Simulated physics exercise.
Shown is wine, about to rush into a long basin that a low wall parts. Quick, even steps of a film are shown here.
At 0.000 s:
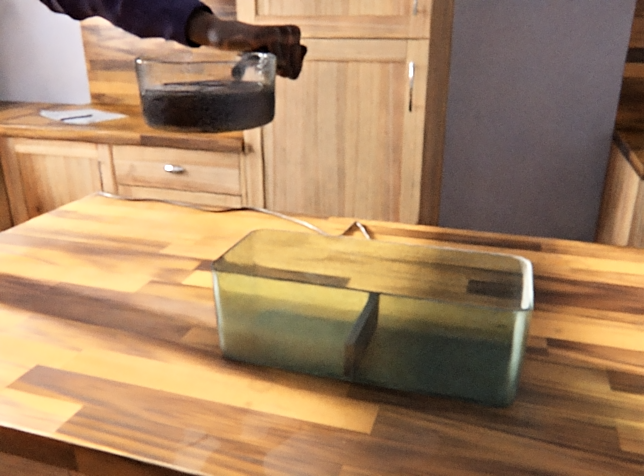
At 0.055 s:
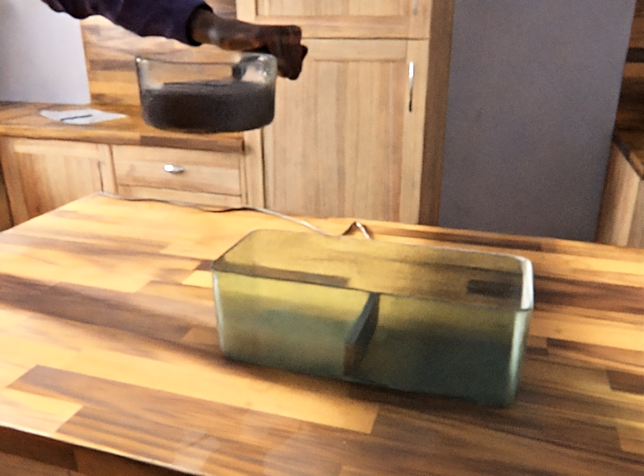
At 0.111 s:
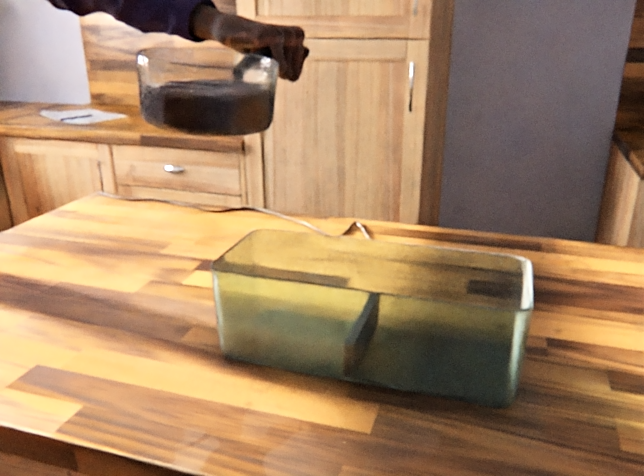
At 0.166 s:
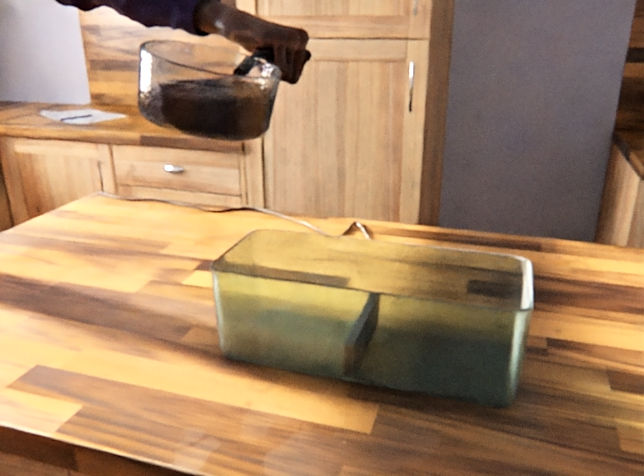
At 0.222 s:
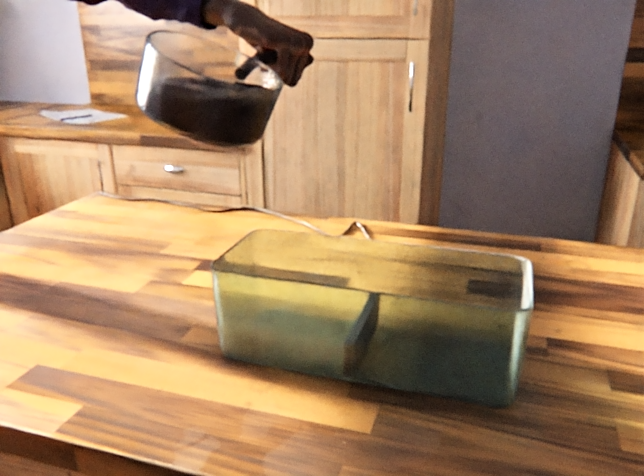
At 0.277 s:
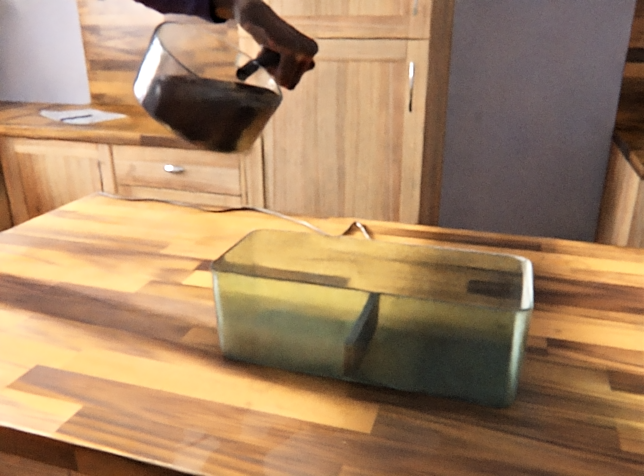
A hand held a glass container of dark wine above a wooden counter, at first nearly level, then tilted it steadily down to the right, behind a long, divided glass basin that stayed still.
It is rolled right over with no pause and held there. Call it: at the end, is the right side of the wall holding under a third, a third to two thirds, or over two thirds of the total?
The right side holds under a third of the total.
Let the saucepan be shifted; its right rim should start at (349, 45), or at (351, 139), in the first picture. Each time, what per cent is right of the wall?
Roughly 85 % the first time and roughly 65 % the second.
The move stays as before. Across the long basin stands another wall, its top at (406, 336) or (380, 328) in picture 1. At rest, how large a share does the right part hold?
About 20 and 20 per cent.
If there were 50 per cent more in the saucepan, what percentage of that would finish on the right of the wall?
15 per cent.
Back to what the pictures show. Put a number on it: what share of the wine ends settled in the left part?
90 %.
A moment on, the saucepan is tipped on its side and 32 per cent is still to pour, 14 is left of the wall and 0 right of it.
Next, the saucepan is tipped on its side and 10 per cent is still to pour, 72 is left of the wall and 2 right of it.
Then the saucepan is tipped on its side and 2 per cent is still to pour, 85 is left of the wall and 6 right of it.
Later the saucepan is tipped on its side and 0 per cent is still to pour, 89 is left of the wall and 6 right of it.
At rest 91 per cent lies left of the wall, 6 right of it and 3 outside.
